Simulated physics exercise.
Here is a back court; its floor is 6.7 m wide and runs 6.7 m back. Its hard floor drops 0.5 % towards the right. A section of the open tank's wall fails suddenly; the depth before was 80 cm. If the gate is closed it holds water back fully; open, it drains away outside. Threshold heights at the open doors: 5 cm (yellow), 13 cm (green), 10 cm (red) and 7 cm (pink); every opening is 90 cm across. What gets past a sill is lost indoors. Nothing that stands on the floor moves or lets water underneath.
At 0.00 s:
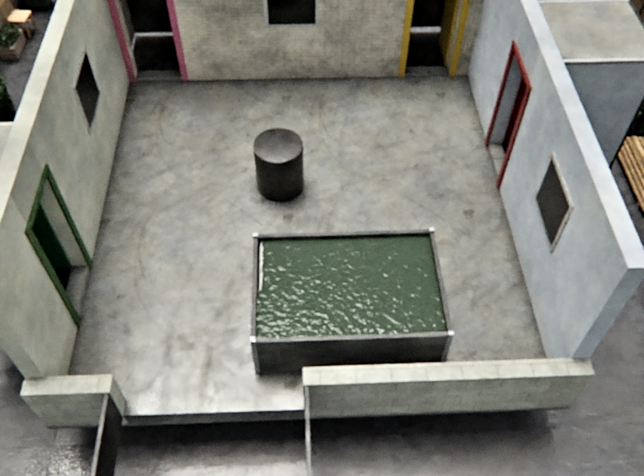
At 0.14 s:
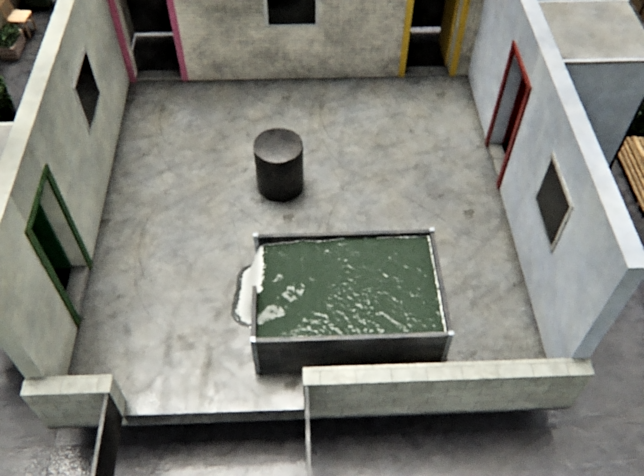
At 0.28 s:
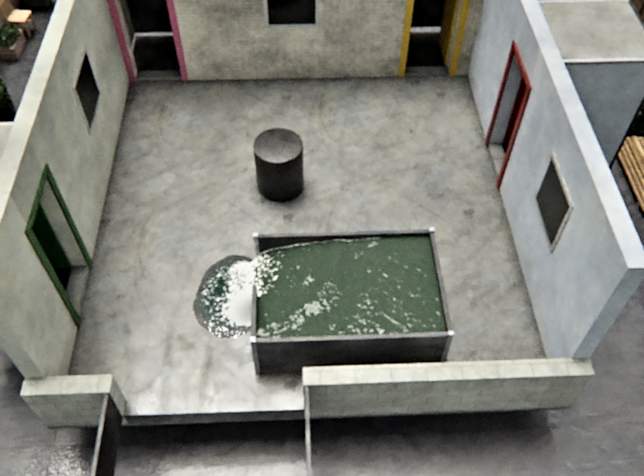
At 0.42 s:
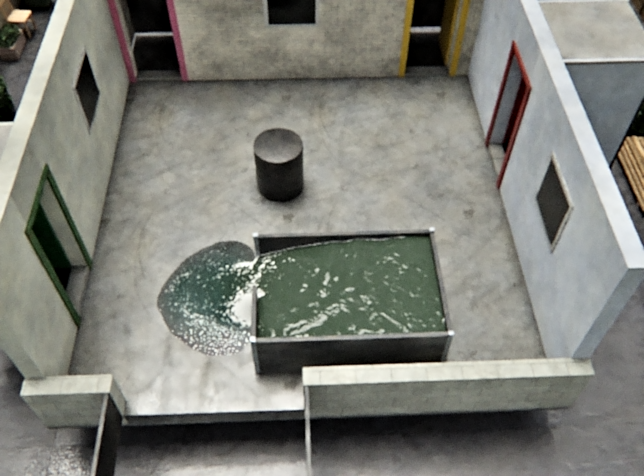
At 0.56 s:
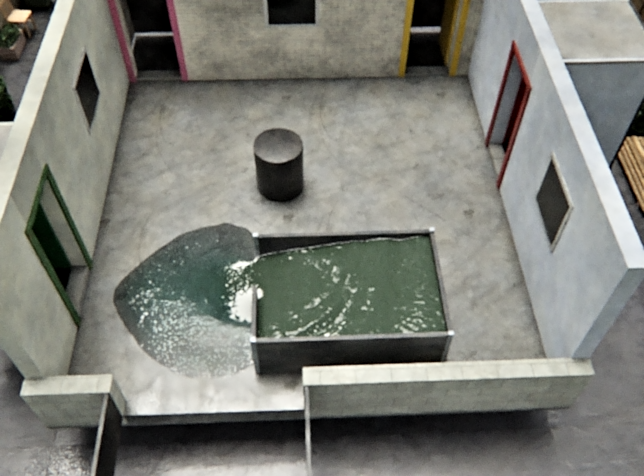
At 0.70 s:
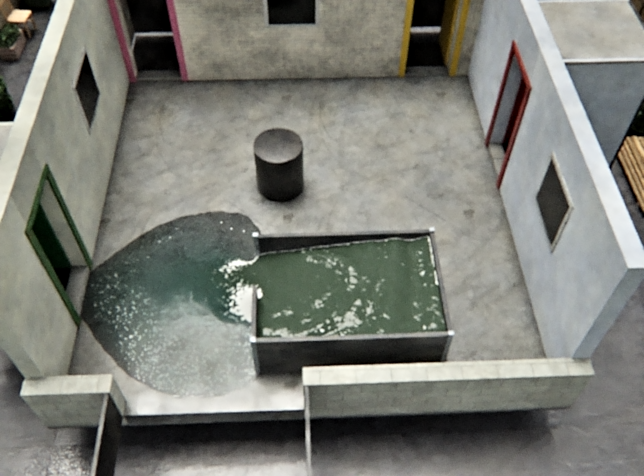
A grey, concrete-walled back court is seen from high above its open front, the view staying still. An open tank of green water stands right of centre, a dark cylinder behind it, with green-edged and red-edged doorways in the left and right walls and pink and yellow edging at the back. Water bursts through the tank's left side, foaming white, and spreads leftward across the floor in a widening, glinting pool.
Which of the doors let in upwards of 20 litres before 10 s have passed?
Within that time: At the yellow door it stays under the limit; at the green door it exceeds the limit; at the red door it stays under the limit; at the pink door it exceeds the limit.
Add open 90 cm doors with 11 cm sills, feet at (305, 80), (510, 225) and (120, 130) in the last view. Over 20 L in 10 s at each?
In turn: Under, below, not over.
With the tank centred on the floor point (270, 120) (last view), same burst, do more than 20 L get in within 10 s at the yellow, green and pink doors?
Against that limit: Yellow below, green not over, pink over.
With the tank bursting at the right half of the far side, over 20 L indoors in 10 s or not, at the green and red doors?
Against that limit: Green under, red over.
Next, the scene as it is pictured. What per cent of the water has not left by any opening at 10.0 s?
Roughly 68 in a hundred.
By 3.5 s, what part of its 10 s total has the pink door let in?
Some 25 per cent by then.
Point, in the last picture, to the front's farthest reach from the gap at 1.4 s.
At about (111, 176).
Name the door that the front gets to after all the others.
It is the red one.
After 1.4 s water covers 20 % of the floor and is deepest (44 cm) near (254, 294); yellow door not reached, green door 24 cm at the sill, 59 L in, red door not reached, pink door not reached.
After 2.2 s water covers 30 % of the floor and is deepest (38 cm) near (254, 294); yellow door not reached, green door 34 cm at the sill, 172 L in, red door not reached, pink door not reached.
After 3.5 s water covers 35 % of the floor and is deepest (28 cm) near (254, 294); yellow door not reached, green door 24 cm at the sill, 290 L in, red door not reached, pink door 21 cm at the sill, 73 L in.
After 6.0 s water covers 60 % of the floor and is deepest (18 cm) near (83, 309); yellow door 2 cm at the sill, 0 L in, green door 18 cm at the sill, 356 L in, red door not reached, pink door 16 cm at the sill, 196 L in.
After 10.0 s water covers 80 % of the floor and is deepest (11 cm) near (254, 294); yellow door 6 cm at the sill, 3 L in, green door 9 cm at the sill, 366 L in, red door 7 cm at the sill, 0 L in, pink door 11 cm at the sill, 275 L in.
